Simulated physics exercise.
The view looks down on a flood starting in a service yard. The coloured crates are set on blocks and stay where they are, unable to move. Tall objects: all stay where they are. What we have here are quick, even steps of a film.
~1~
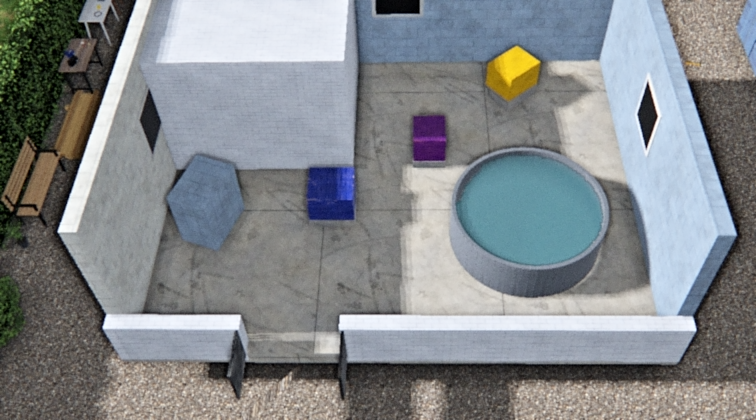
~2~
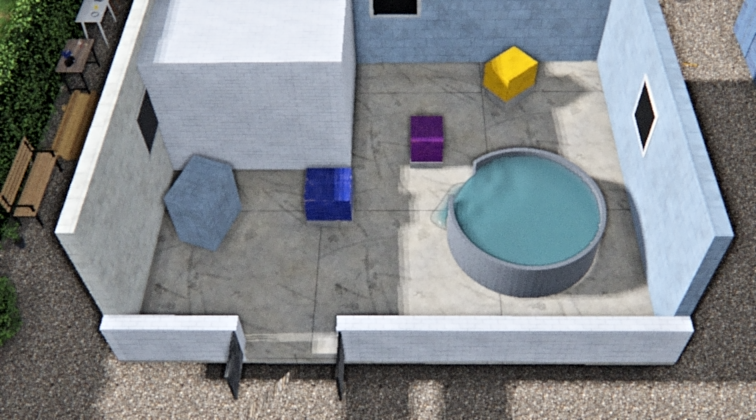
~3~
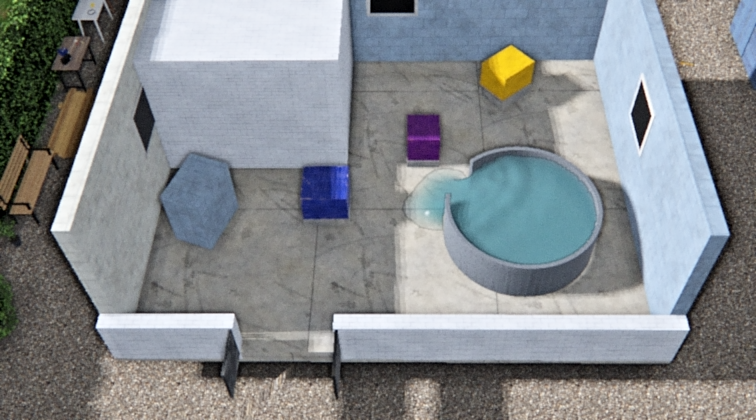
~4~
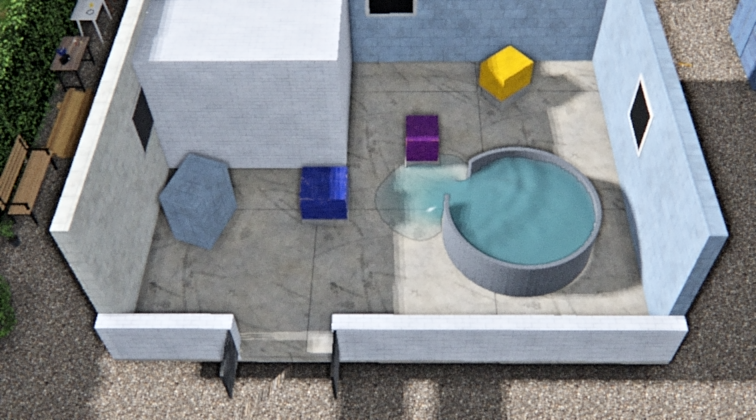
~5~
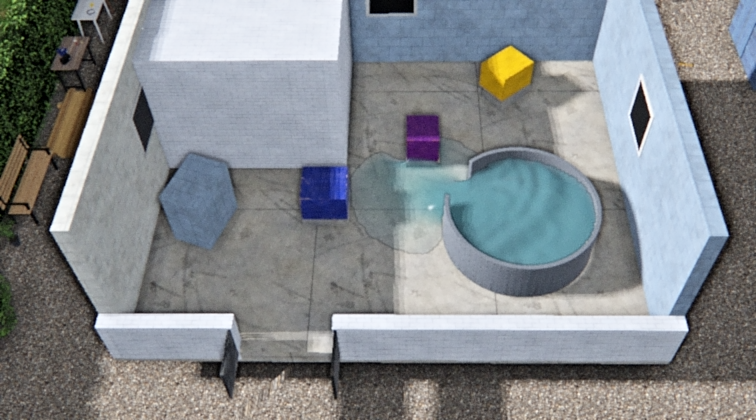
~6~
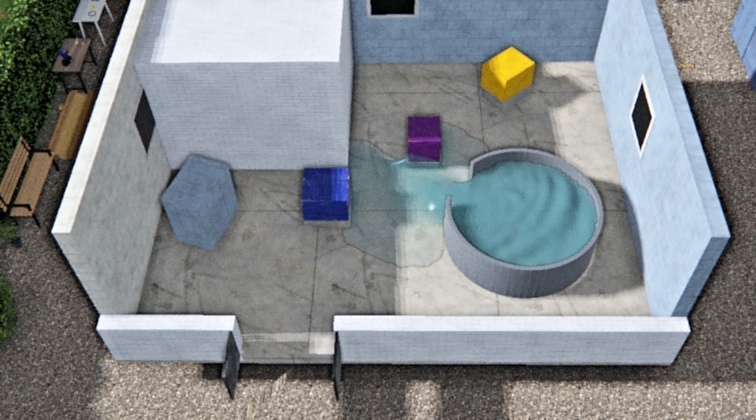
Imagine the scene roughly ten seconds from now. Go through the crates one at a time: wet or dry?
My prediction: The purple crate will be wet; the yellow crate will not even get damp; the blue crate will be wet.
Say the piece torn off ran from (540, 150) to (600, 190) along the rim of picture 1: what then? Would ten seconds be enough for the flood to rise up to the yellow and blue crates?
The yellow crate is reached; the blue crate is not reached.
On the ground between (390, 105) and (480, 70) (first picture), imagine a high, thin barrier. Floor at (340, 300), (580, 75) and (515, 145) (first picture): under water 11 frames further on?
As listed: Wet, free of water, not flooded.
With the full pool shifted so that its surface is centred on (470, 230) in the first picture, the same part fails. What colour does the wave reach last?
The yellow crate.
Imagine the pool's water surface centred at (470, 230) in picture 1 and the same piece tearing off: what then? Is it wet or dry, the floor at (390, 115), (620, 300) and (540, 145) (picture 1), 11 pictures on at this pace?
Results in order - swamped, left untouched, left untouched.
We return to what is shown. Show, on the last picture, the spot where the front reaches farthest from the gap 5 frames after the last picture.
My estimate: Roughly (199, 175).
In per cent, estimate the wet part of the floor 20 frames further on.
About 65 per cent.
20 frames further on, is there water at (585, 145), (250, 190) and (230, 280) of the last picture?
Result by point, in sequence: Unwetted, then waterlogged, then waterlogged.
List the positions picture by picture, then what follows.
Still water in the round tank at (529, 208), in the first frame.
The front is at a hidden place, out from the gap at (460, 199), in the second frame.
Water pours out at (456, 199) and has run to (407, 206), in the third frame.
Water pours out at (455, 199) and has run to (382, 188), in the fourth frame.
The front is at (357, 176), out from the gap at (455, 199), in the fifth frame.
The front is at a hidden place, out from the gap at (457, 200), in the sixth frame.
A moment on, water covers 25 % of the floor; the purple crate water round its plinth, the yellow crate not reached, the blue crate water round its plinth.
Next, water covers 45 % of the floor; the purple crate water round its plinth, the yellow crate water round its plinth, the blue crate water round its plinth.
Then, water covers 65 % of the floor; the purple crate water round its plinth, the yellow crate water round its plinth, the blue crate water round its plinth.
Later, water covers 80 % of the floor; the purple crate water round its plinth, the yellow crate water round its plinth, the blue crate water round its plinth.
In the end, water covers 100 % of the floor; the purple crate was topped, the yellow crate stayed above the water, the blue crate was topped.
